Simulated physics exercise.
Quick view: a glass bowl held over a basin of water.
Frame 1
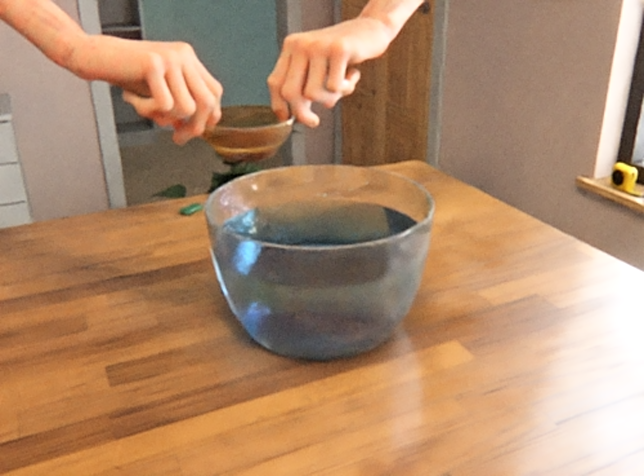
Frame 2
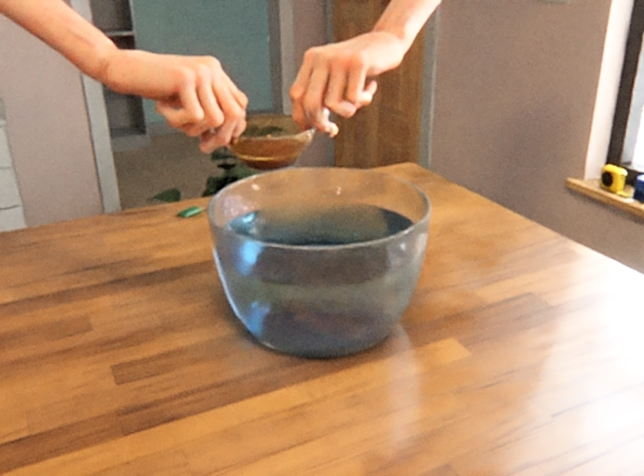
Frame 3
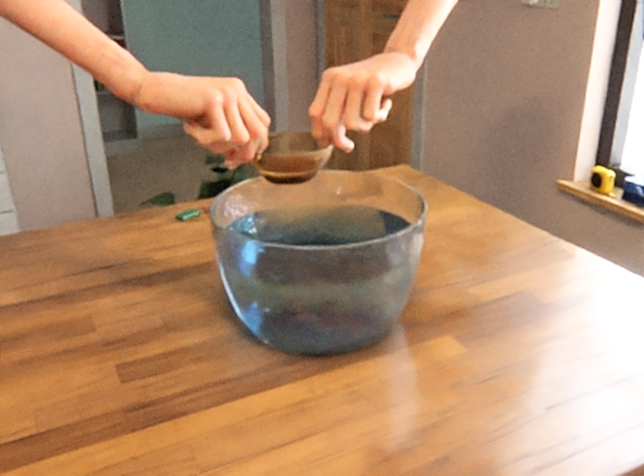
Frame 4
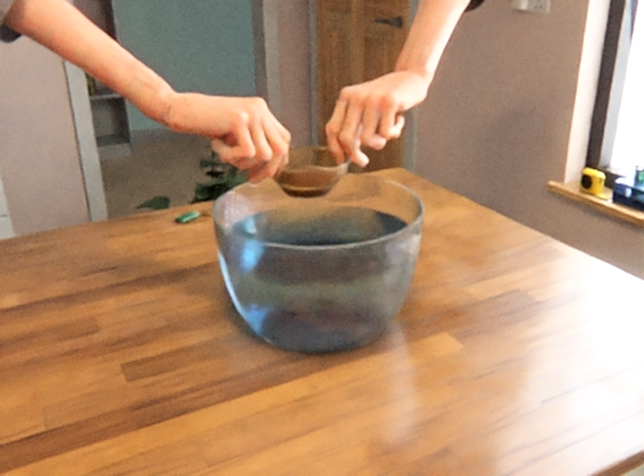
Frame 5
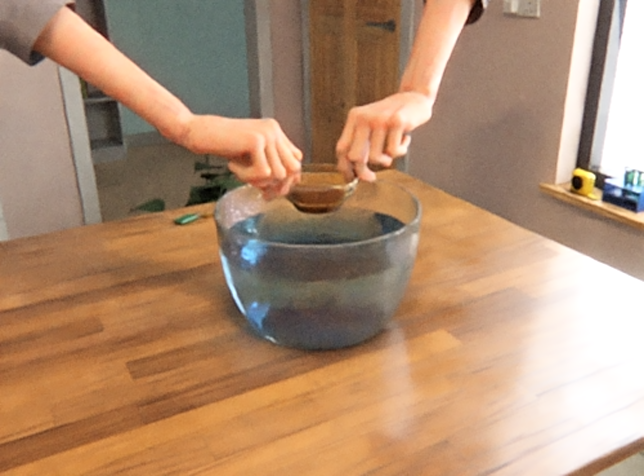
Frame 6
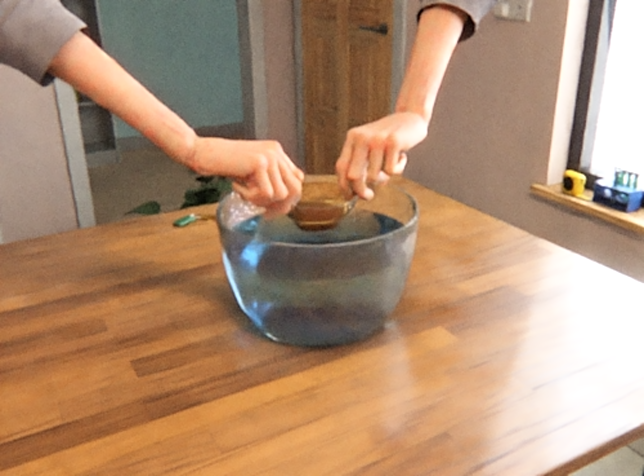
The clip shows two hands holding a small bowl of brownish liquid above a large glass basin of water on a wooden table, then steadily lowering it until it is just over the water's surface.
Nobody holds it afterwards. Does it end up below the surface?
No.
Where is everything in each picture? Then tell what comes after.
Bowl (246, 133) about a third full; above the basin, in the first frame.
Bowl about a third full, surface at (269, 147); coming down, in the second frame.
Bowl (289, 158) about a third full; lower, in the third frame.
Bowl about a third full, surface at (307, 177); lower still, in the fourth frame.
Bowl (317, 189) about a third full; close to the surface, in the fifth frame.
Bowl about a third full, surface at (318, 211); just over the surface, in the sixth frame.
Shortly, the bowl dips into the water.
Then, it bobs and steadies.
At the finish, the bowl floats with about half of its side showing.
